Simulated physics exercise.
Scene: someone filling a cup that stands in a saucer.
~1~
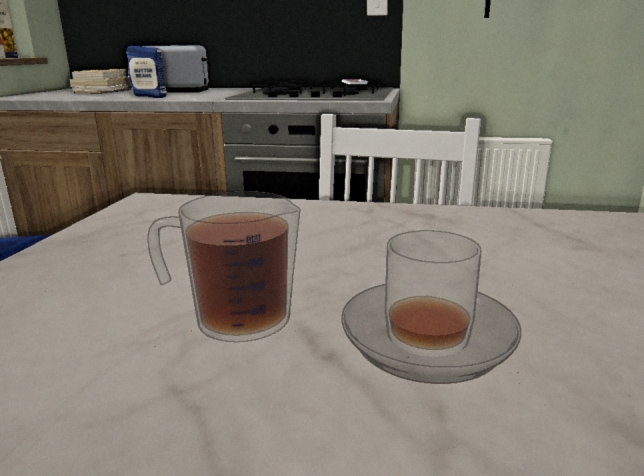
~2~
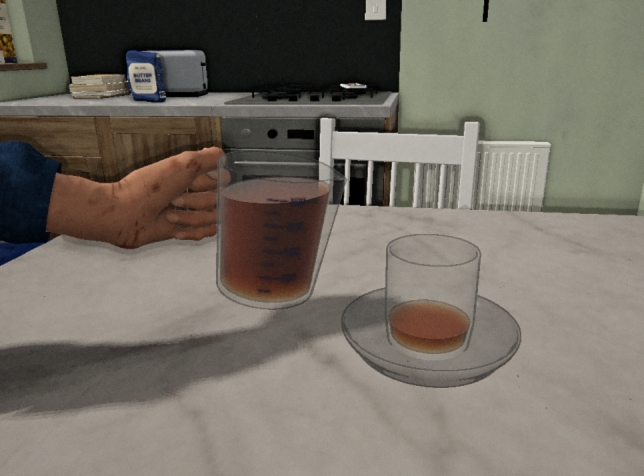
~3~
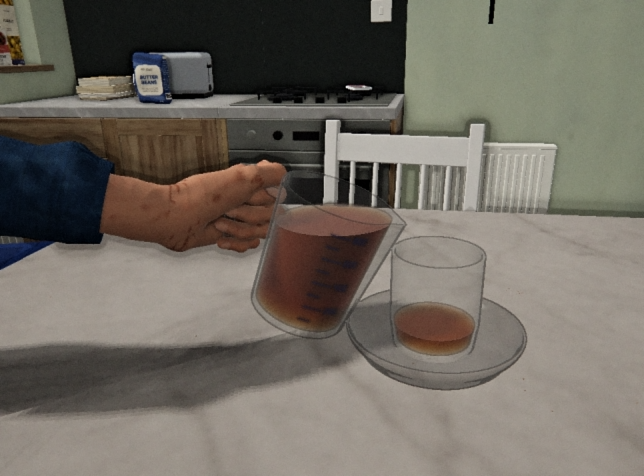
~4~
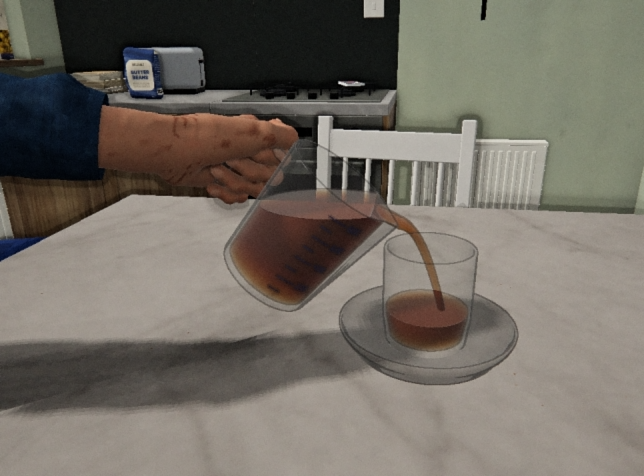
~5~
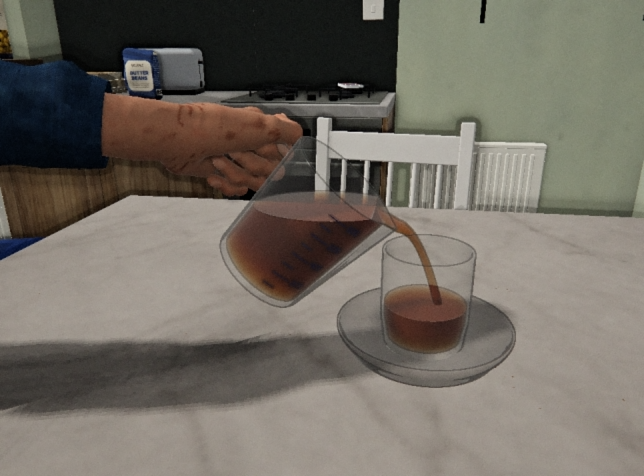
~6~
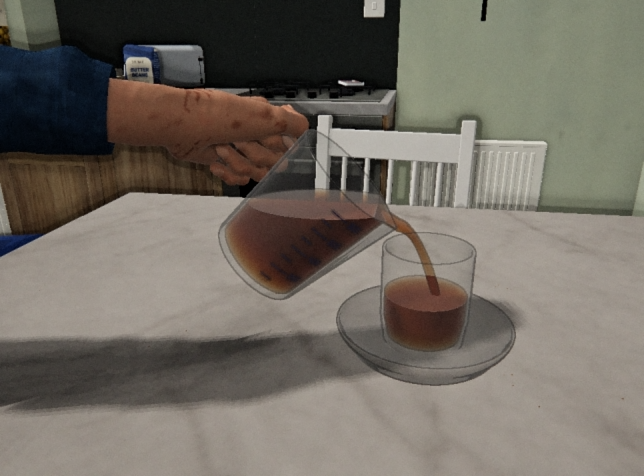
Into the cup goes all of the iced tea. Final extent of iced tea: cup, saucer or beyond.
My prediction: Spillage past the saucer.
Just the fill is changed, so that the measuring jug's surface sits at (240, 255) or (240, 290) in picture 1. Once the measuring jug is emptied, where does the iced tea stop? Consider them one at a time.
As listed: Into the saucer, the cup holds it.
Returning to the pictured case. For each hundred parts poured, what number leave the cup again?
I'd put it at about 50 %.
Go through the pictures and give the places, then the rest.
In the first picture, both stand on the top; measuring jug (240, 261) about three quarters full; cup (431, 289) about a quarter full; saucer (429, 372) dry.
In the second picture, the hand lifts the measuring jug; measuring jug about three quarters full, surface at (276, 189); cup about a quarter full, surface at (429, 319).
In the third picture, the measuring jug is brought over; measuring jug (319, 252) tipped 20° with all of its load; cup (435, 294) about a quarter full.
In the fourth picture, a stream runs into the cup; measuring jug (305, 226) tipped 40° with nearly all of its load; cup about a quarter full, surface at (426, 308).
In the fifth picture, a stream runs into the cup; measuring jug (304, 224) tipped 40° with nearly all of its load; cup (426, 292) about a third full.
In the sixth picture, a stream runs into the cup; measuring jug (305, 217) tipped 45° with about three quarters of its load; cup about half full, surface at (425, 293); saucer (423, 373) dry.
Soon after, the cup is full to the brim; the saucer is wet, with room to spare.
Later, the cup is full to the brim; the saucer is nearly full.
In the end, the cup is full to the brim; the saucer is full and running over.
